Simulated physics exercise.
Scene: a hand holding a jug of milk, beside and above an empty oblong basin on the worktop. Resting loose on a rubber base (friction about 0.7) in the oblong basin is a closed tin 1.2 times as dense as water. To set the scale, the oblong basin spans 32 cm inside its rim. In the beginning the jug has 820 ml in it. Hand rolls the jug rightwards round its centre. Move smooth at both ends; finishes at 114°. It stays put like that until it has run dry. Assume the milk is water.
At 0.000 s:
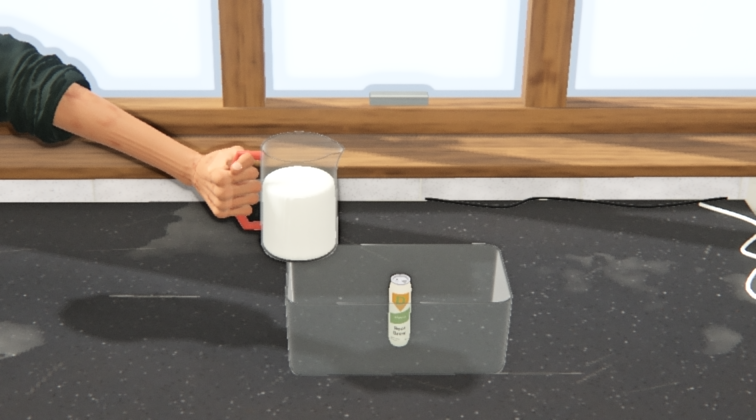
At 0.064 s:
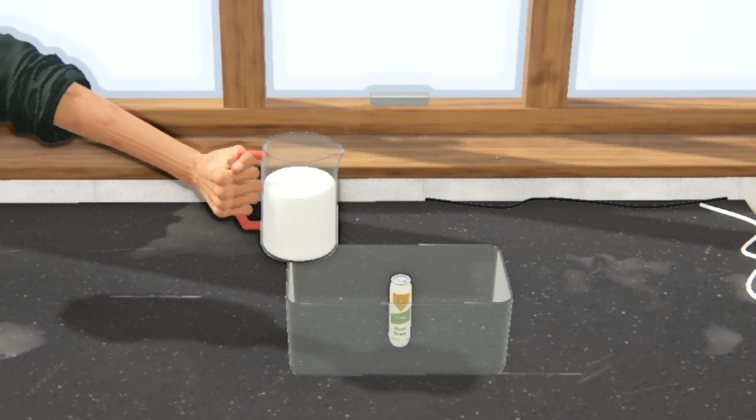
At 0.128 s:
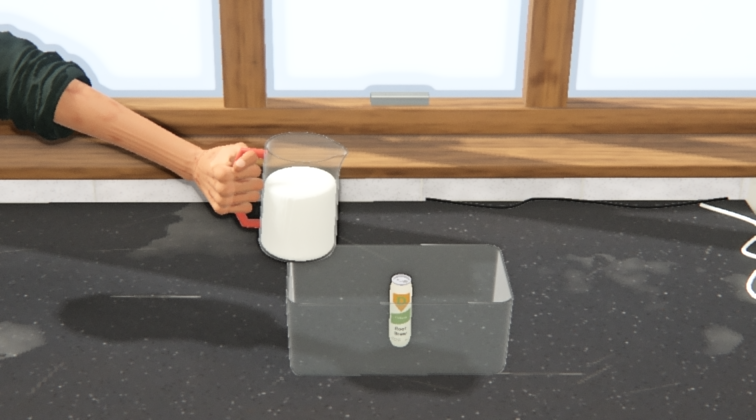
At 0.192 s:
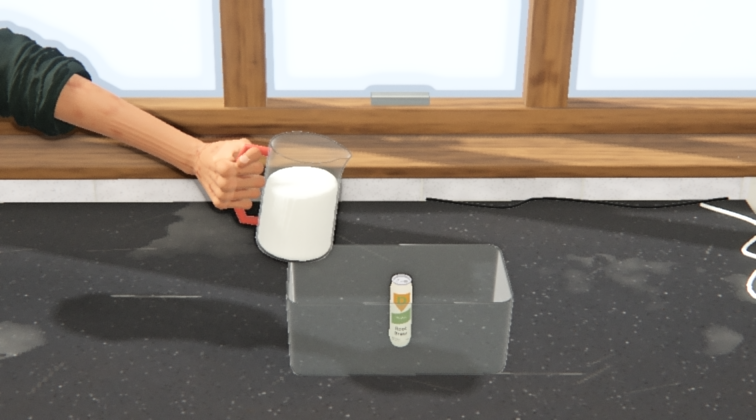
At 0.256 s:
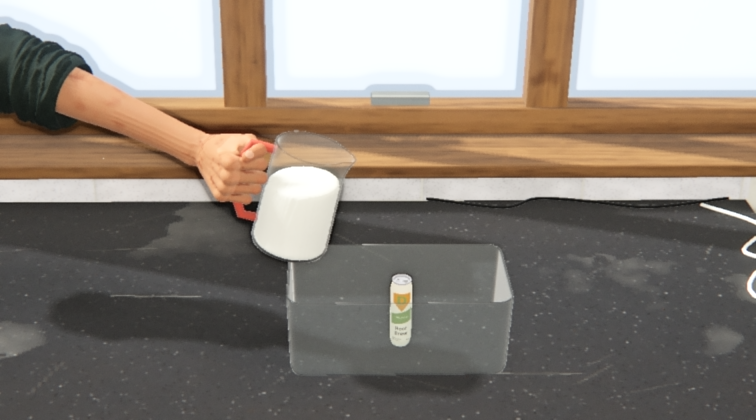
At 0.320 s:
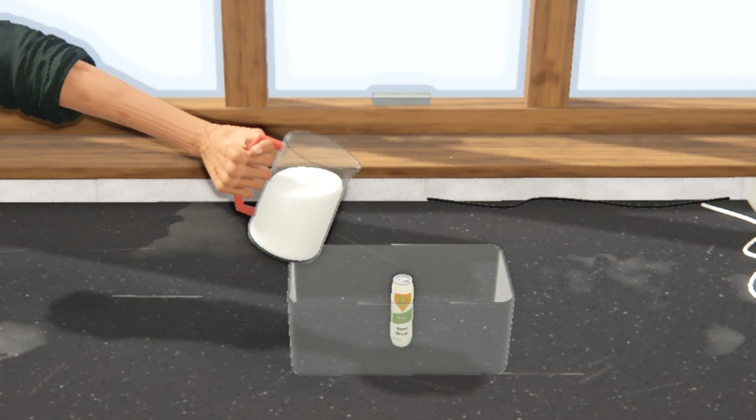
A hand gripping the red handle of a clear jug of milk holds it almost upright, above and to the left of a clear, oblong basin with a small tin standing inside. The hand then smoothly rolls the jug rightwards into a modest tilt, while the basin and tin stay still.
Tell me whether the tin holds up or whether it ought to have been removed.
It won't make it through.
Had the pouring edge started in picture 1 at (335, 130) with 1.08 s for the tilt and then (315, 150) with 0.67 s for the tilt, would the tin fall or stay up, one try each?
Run one: It tumbles. Run two: It does not tip.
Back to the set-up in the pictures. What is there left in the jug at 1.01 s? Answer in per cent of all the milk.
About 32 percent.
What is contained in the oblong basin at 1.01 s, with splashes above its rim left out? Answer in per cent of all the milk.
Roughly 50 per cent.
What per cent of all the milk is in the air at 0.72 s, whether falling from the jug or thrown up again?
Around 9 in a hundred.
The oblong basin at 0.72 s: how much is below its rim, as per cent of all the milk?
Roughly 1 per cent.
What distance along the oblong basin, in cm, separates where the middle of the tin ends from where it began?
Net tin displacement: Roughly 9.0 cm.
By 0.72 s the tilt is 79° and 91 per cent is still to pour; the tin stands where it began.
By 1.01 s the tilt is 110° and 32 per cent is still to pour; the tin stands where it began.
By 1.32 s the tilt is 114° and 2 per cent is still to pour; the tin lies on its side.
By 1.65 s the tilt is 114° and 0 per cent is still to pour; the tin lies on its side.
At rest the tin lies on its side.
